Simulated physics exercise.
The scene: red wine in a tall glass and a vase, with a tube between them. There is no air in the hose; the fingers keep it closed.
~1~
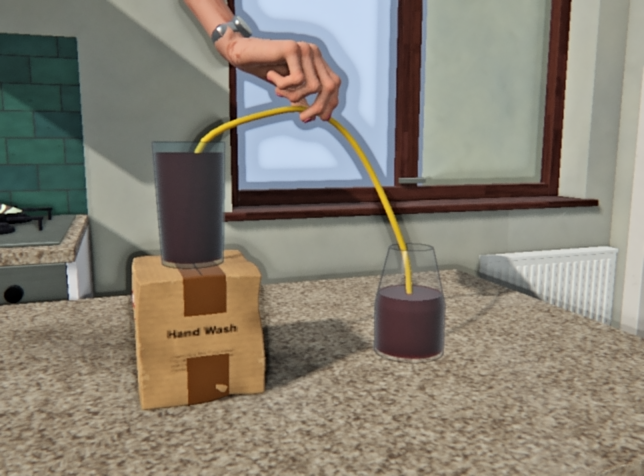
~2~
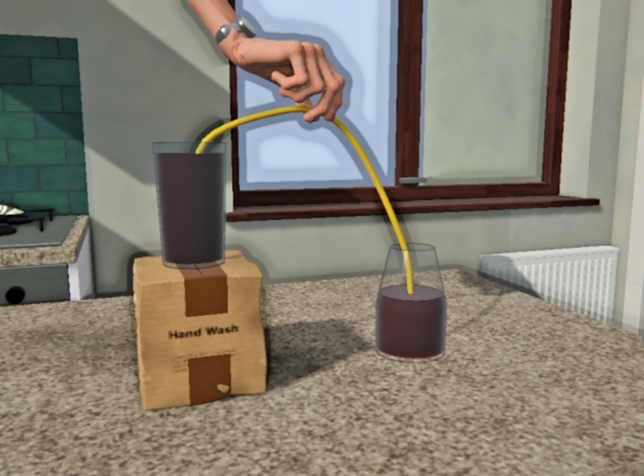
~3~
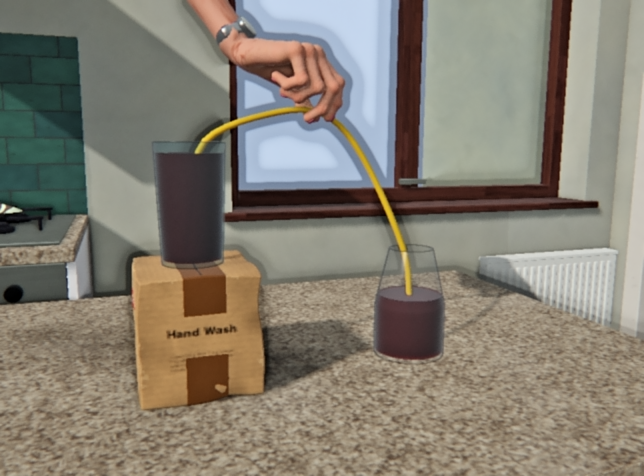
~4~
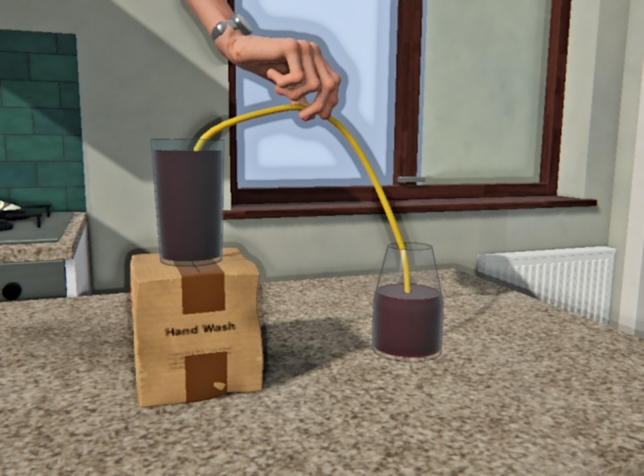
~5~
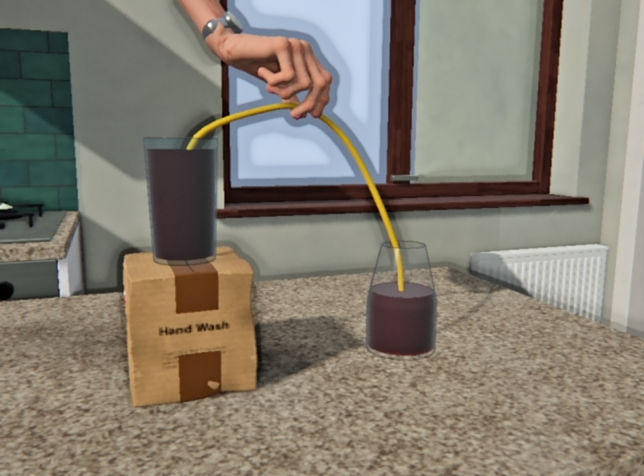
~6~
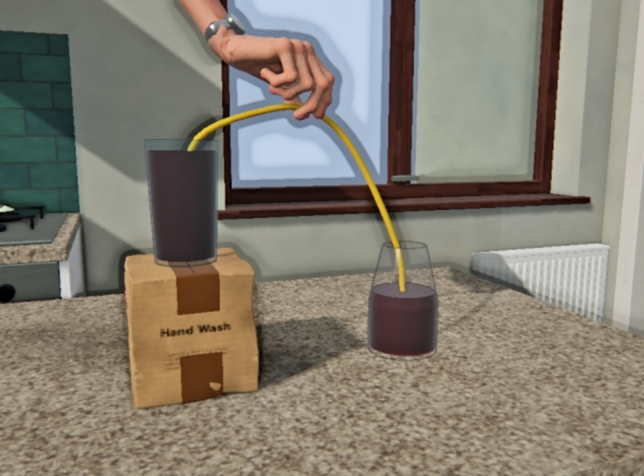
A hand stayed almost still, pinching a yellow hose between a tall glass of dark red liquid on a cardboard box and a lower, half-full one on the counter, while the view shifted slightly.
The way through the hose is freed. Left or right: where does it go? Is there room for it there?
The red wine goes rightwards; the receiving one overflows.
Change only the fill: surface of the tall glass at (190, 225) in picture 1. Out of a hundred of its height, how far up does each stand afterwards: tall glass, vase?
In turn 10 and 70 per cent.
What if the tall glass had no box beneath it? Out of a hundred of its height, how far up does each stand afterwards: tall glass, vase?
Near 70 and 70 in a hundred.
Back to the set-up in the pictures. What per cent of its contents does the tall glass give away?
Near 90 in a hundred.
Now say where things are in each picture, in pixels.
Fingers on the hose; tall glass (191, 200) nearly full, up on the box; vase (410, 297) about half full, on the top itself, in the first picture.
Still shut; tall glass nearly full, surface at (191, 154); vase about half full, surface at (412, 293), in the second picture.
The hose is pinched; tall glass (191, 200) nearly full; vase (410, 298) about half full, in the third picture.
Nothing flows; tall glass nearly full, surface at (189, 151); vase about half full, surface at (409, 292), in the fourth picture.
Fingers on the hose; tall glass (183, 197) nearly full, up on the box; vase (402, 294) about half full, on the top itself, in the fifth picture.
Still shut; tall glass nearly full, surface at (182, 151); vase about half full, surface at (404, 291), in the sixth picture.
A moment on, the tall glass is about two thirds full; the vase is about three quarters full.
Further on, the tall glass is about a quarter full; the vase is full to the brim; a puddle lies under the lower one.
When it is over, the tall glass is nearly empty; the vase is full to the brim; a puddle lies under the lower one.
